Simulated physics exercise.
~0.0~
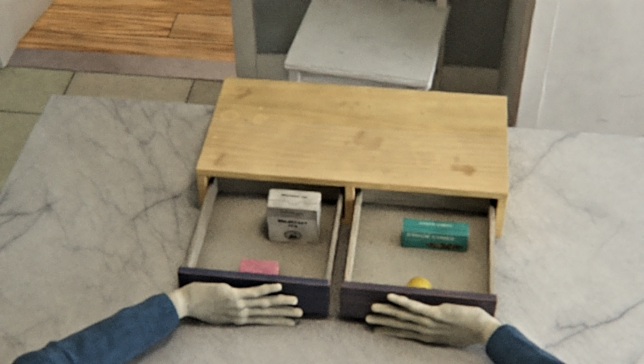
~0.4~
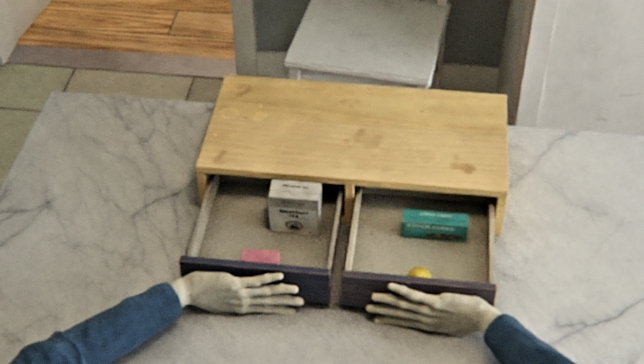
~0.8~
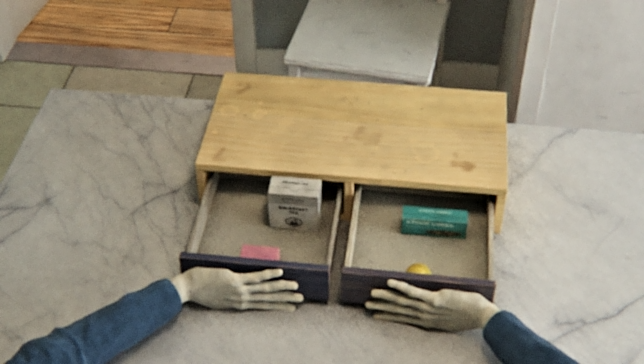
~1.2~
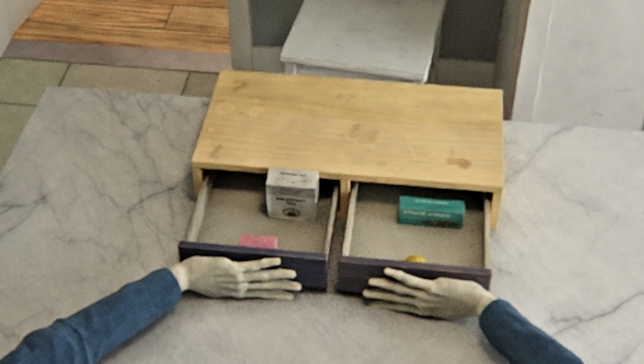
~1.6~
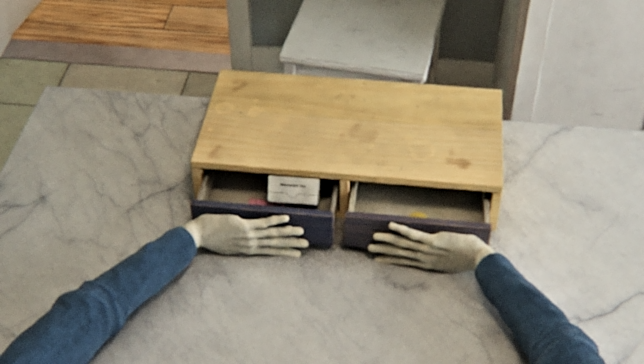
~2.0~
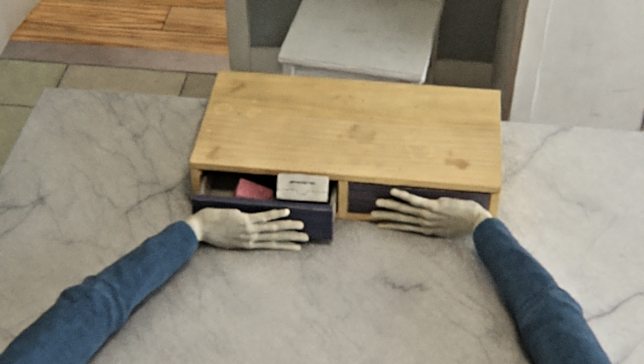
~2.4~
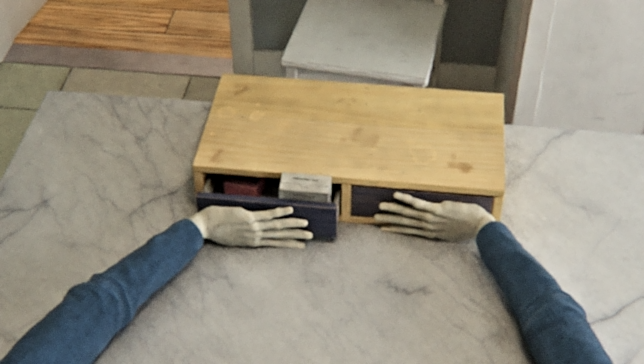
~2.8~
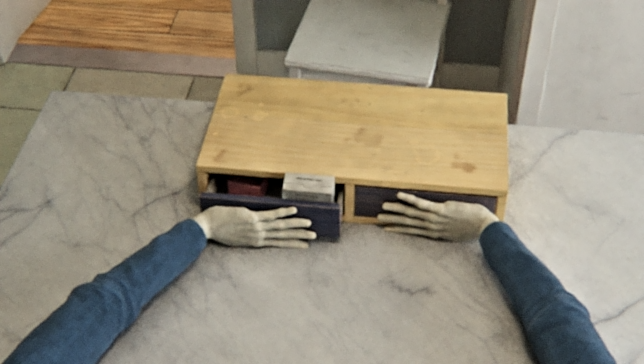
Two hands pushing side-by-side drawers into a wooden chest, the right one closing fully while the left stays partly open.
